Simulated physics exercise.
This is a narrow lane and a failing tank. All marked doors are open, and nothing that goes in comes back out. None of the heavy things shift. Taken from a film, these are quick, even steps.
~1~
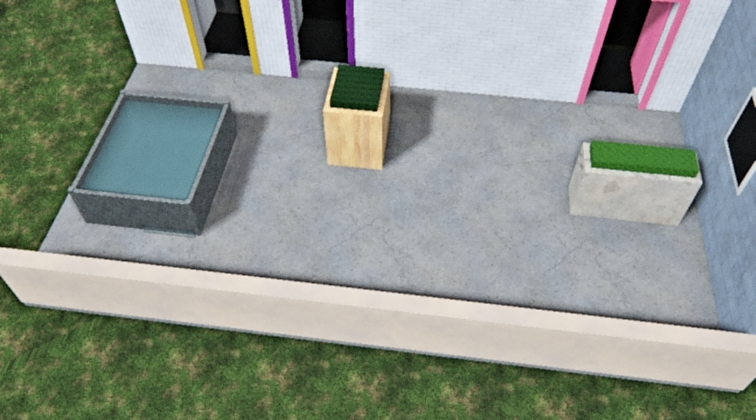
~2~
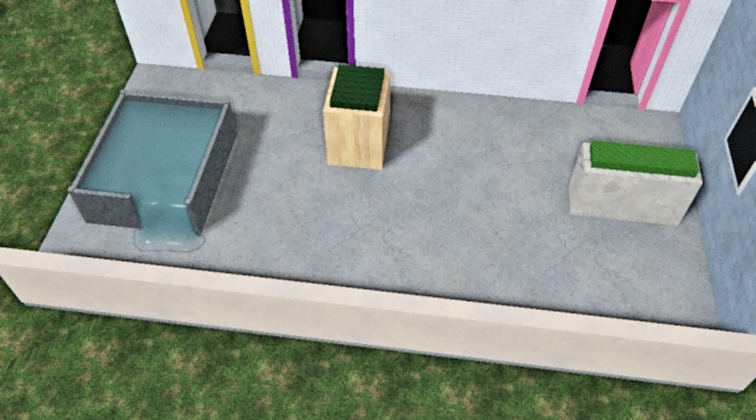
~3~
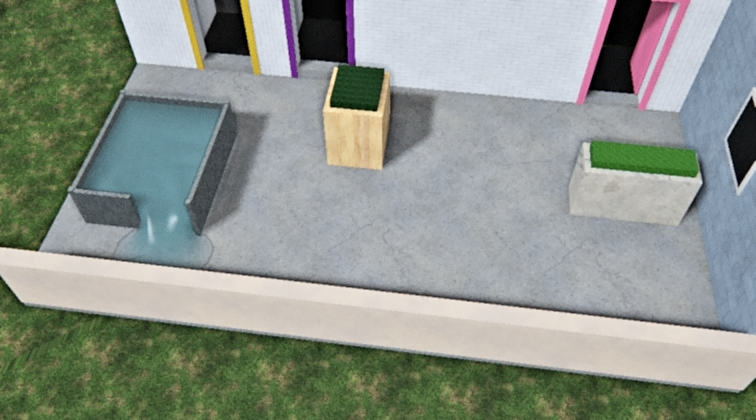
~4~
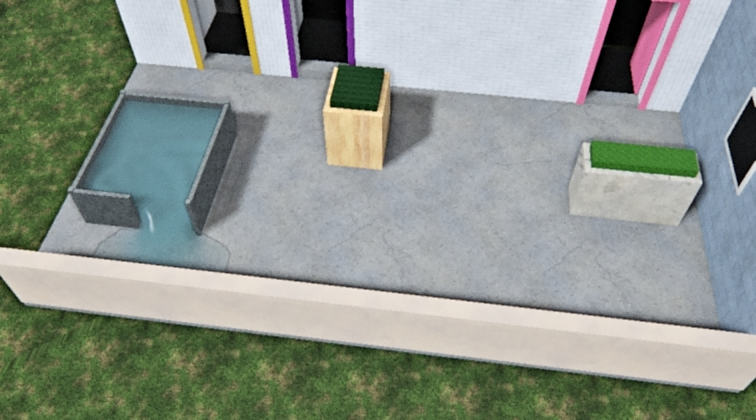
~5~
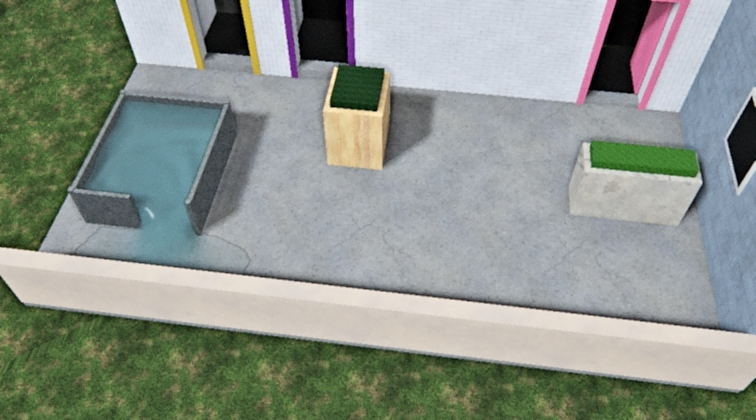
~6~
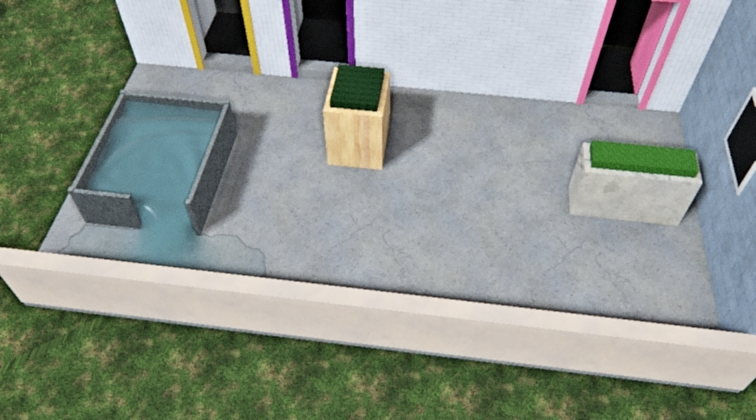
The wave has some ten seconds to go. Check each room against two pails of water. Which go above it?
At the end, the purple door keeps it to two buckets; the pink door keeps it to two buckets; the yellow door keeps it to two buckets.
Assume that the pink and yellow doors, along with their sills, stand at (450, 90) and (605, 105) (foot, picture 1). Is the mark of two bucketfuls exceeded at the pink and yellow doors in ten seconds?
I'd say the pink door stays inside the limit and the yellow door stays inside the limit.
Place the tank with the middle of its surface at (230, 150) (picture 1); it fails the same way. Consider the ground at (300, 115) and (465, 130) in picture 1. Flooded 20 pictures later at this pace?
In turn: Not flooded, clear.
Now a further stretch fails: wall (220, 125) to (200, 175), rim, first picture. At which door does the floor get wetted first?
Go with the purple-painted one.
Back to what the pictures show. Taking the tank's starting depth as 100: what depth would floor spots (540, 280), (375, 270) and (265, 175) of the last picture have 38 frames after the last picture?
In turn 4, 4 and 0 in a hundred.
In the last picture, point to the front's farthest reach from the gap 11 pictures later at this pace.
At roughly (518, 337).
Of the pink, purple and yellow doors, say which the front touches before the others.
Answer: The door marked pink.
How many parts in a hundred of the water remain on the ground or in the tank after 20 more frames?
Roughly 84 per cent.
A moment on, water covers 10 % of the floor; the purple door not reached, the pink door not reached, the yellow door not reached.
Next, water covers 25 % of the floor; the purple door not reached, the pink door not reached, the yellow door not reached.
Then, water covers 50 % of the floor; the purple door not reached, the pink door not reached, the yellow door not reached.
Later, water covers 65 % of the floor; the purple door not reached, the pink door wet at the sill, nothing in, the yellow door not reached.
In the end, water covers 70 % of the floor; the purple door not reached, the pink door wet at the sill, nothing in, the yellow door not reached.
